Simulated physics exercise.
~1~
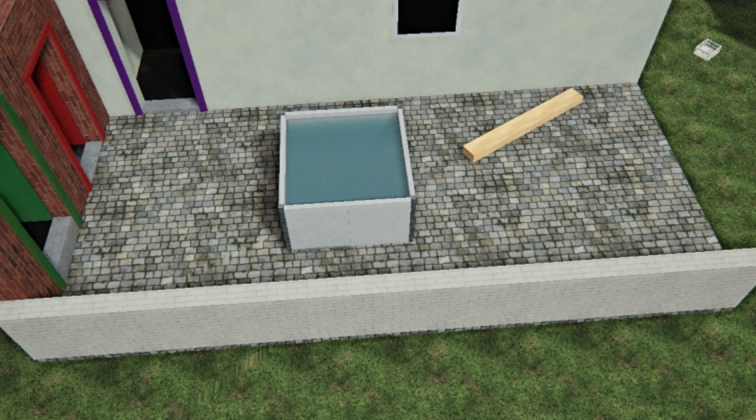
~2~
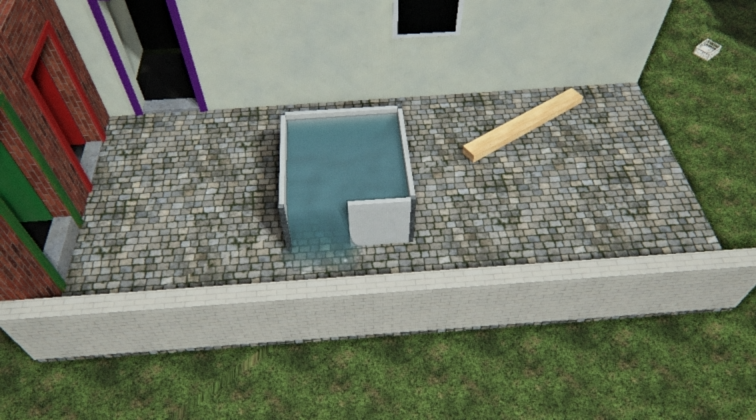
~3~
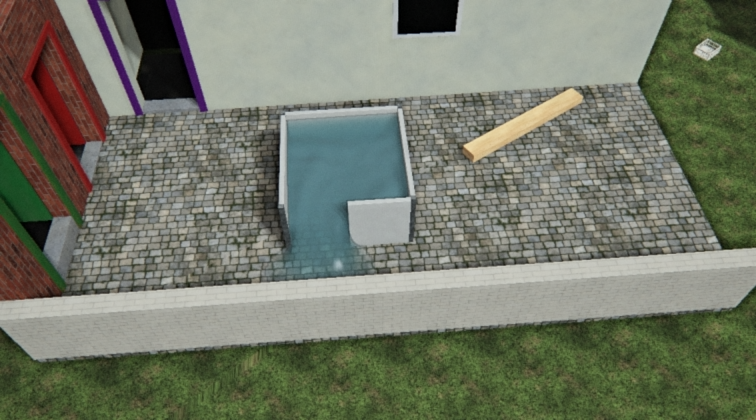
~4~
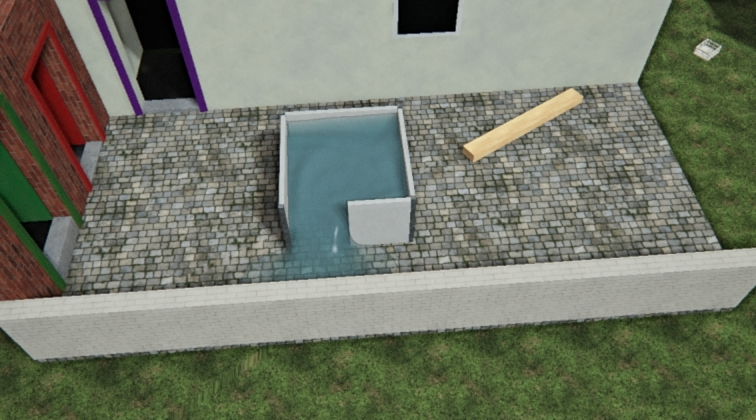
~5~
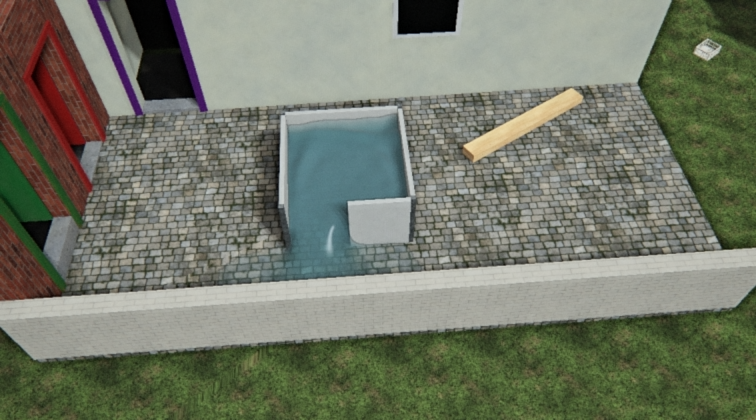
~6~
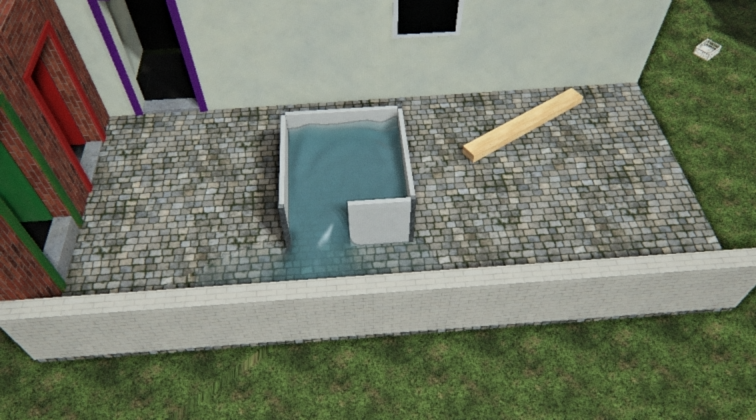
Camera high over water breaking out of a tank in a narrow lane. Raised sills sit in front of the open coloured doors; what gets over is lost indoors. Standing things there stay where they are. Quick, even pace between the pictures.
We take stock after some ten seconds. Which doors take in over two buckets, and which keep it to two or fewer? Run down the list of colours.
The green door keeps it to two or fewer; the red door takes in over two; the purple door takes in over two.
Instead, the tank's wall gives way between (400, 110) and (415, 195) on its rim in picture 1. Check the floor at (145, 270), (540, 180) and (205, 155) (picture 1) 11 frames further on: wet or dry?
Going through them, the first would be still bare, the next submerged and the last still bare.
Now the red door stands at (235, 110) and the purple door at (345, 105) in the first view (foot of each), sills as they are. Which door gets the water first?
Answer: The one in green.
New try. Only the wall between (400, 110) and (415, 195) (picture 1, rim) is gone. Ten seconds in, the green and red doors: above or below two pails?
Outcome: Green door remains short; red door remains short.
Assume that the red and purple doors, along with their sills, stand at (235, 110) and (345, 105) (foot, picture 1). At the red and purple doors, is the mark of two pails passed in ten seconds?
Result: Red goes beyond the limit, and purple stays beneath the limit.
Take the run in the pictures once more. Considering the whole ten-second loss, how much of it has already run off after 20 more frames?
About 20 per cent.
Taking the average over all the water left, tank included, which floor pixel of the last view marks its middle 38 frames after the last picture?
Centre of the water: Near (293, 198).
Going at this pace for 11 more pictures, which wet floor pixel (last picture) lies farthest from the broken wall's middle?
Somewhere close to (715, 279).
A moment on, water covers 25 % of the floor; the green door wet at the sill, nothing in, the red door not reached, the purple door not reached.
Next, water covers 45 % of the floor; the green door wet at the sill, nothing in, the red door wet at the sill, nothing in, the purple door not reached.
Then, water covers 65 % of the floor; the green door under two buckets in, the red door under two buckets in, the purple door under two buckets in.
Later, water covers 85 % of the floor; the green door under two buckets in, the red door over two buckets in, the purple door far over two buckets in.
In the end, water covers 95 % of the floor; the green door under two buckets in, the red door far over two buckets in, the purple door far over two buckets in.
